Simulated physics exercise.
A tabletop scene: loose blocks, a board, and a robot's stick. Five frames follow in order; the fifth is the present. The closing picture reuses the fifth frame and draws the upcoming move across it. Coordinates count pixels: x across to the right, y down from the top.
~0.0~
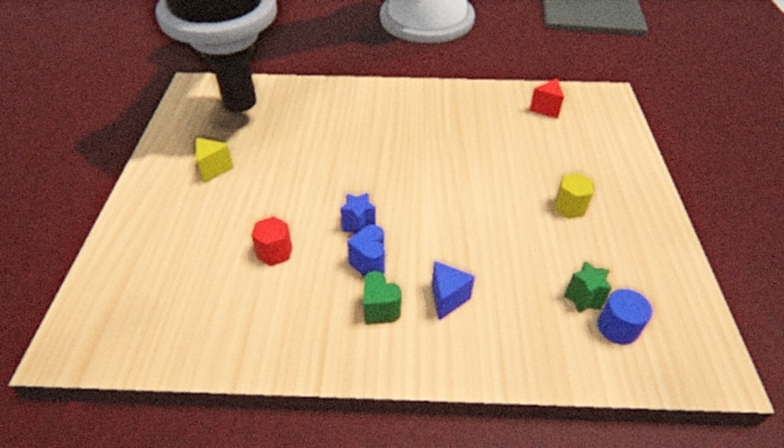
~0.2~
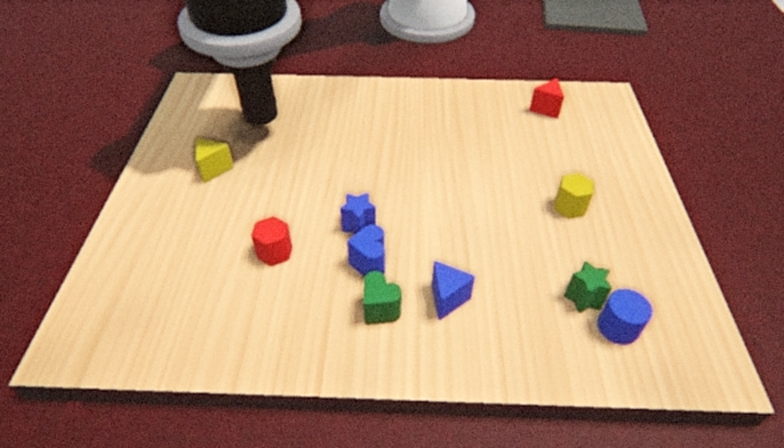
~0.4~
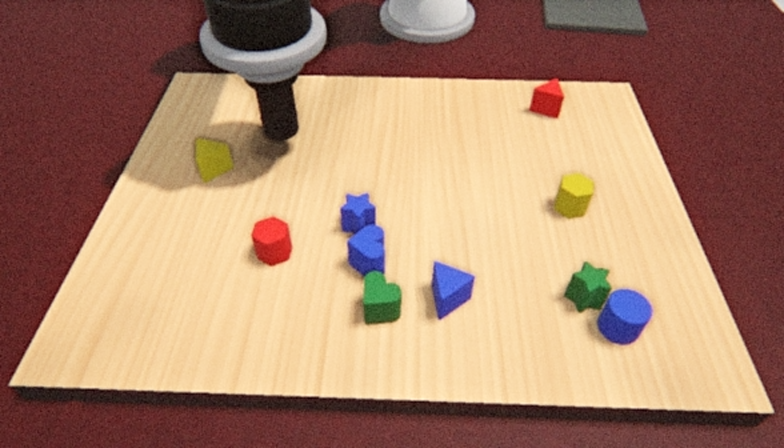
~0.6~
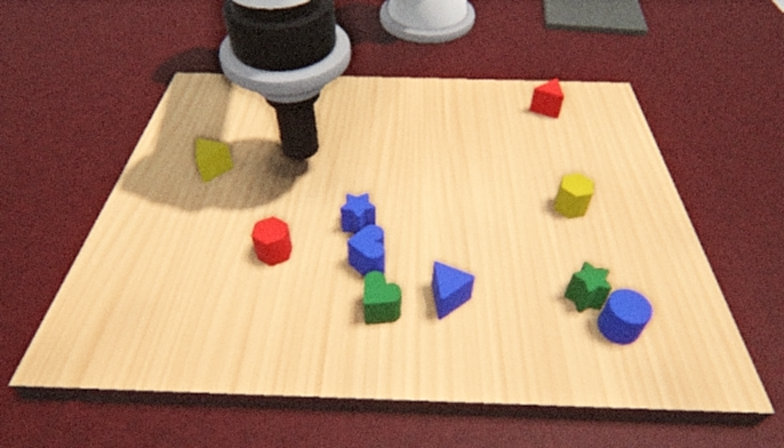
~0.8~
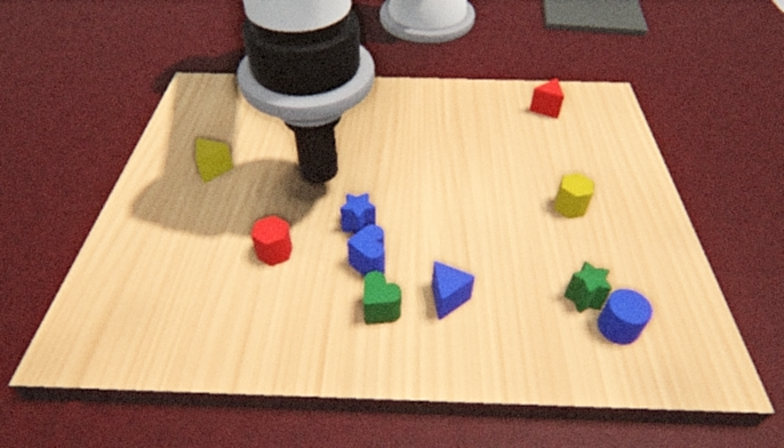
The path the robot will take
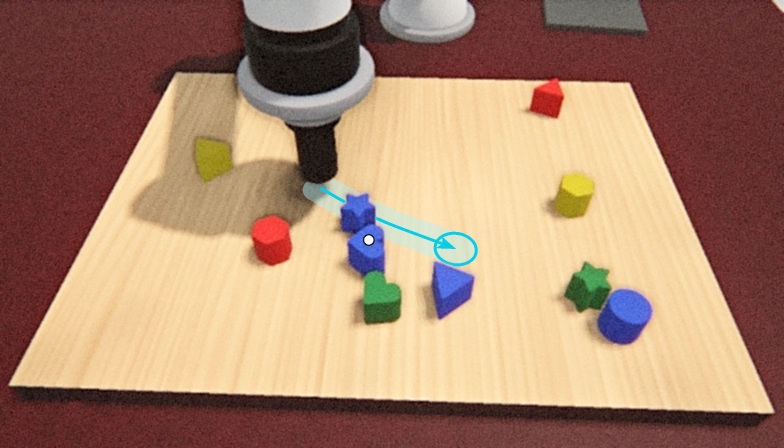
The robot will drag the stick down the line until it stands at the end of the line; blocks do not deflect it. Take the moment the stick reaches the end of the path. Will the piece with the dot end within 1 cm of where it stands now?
Going by the path, no.
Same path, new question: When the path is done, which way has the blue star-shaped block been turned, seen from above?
Overhead view: Clockwise.
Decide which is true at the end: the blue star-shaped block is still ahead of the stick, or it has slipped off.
At the end of the path, the stick has already lost the blue star-shaped block, which lies beside or behind it.
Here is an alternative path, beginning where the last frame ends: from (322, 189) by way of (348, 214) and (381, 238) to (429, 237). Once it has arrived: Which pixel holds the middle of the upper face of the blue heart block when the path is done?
Its top centre lands on (384, 254).
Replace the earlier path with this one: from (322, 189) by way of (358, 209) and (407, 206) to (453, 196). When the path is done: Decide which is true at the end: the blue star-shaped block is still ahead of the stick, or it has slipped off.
Final position: To the side or behind.
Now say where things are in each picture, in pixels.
In the first picture, stick tip (240, 104); block tops, blue star-shaped block (358, 203); blue heart block (369, 240); blue three-sided block (450, 277).
In the second picture, stick (261, 116); blocks unchanged.
In the third picture, stick (282, 131); blocks unchanged.
In the fourth picture, stick (301, 149); blocks unchanged.
In the fifth picture, stick (319, 172); blue star-shaped block (358, 203); blue heart block (369, 240); blue three-sided block (450, 277).
Path on the board, from (322, 189) by way of (360, 211) and (406, 230) to (456, 249); the dot is on the blue heart block.
On the path given first. One third of the way, stick (360, 194); blue star-shaped block (363, 212).
Two thirds of the way, stick (407, 214); blue star-shaped block (379, 223), turned 50° clockwise; blue heart block (370, 251), turned 15° clockwise.
At the end, stick (458, 232); blue star-shaped block (379, 223), turned 50° clockwise; blue heart block (370, 251), turned 15° clockwise; blue three-sided block in place.
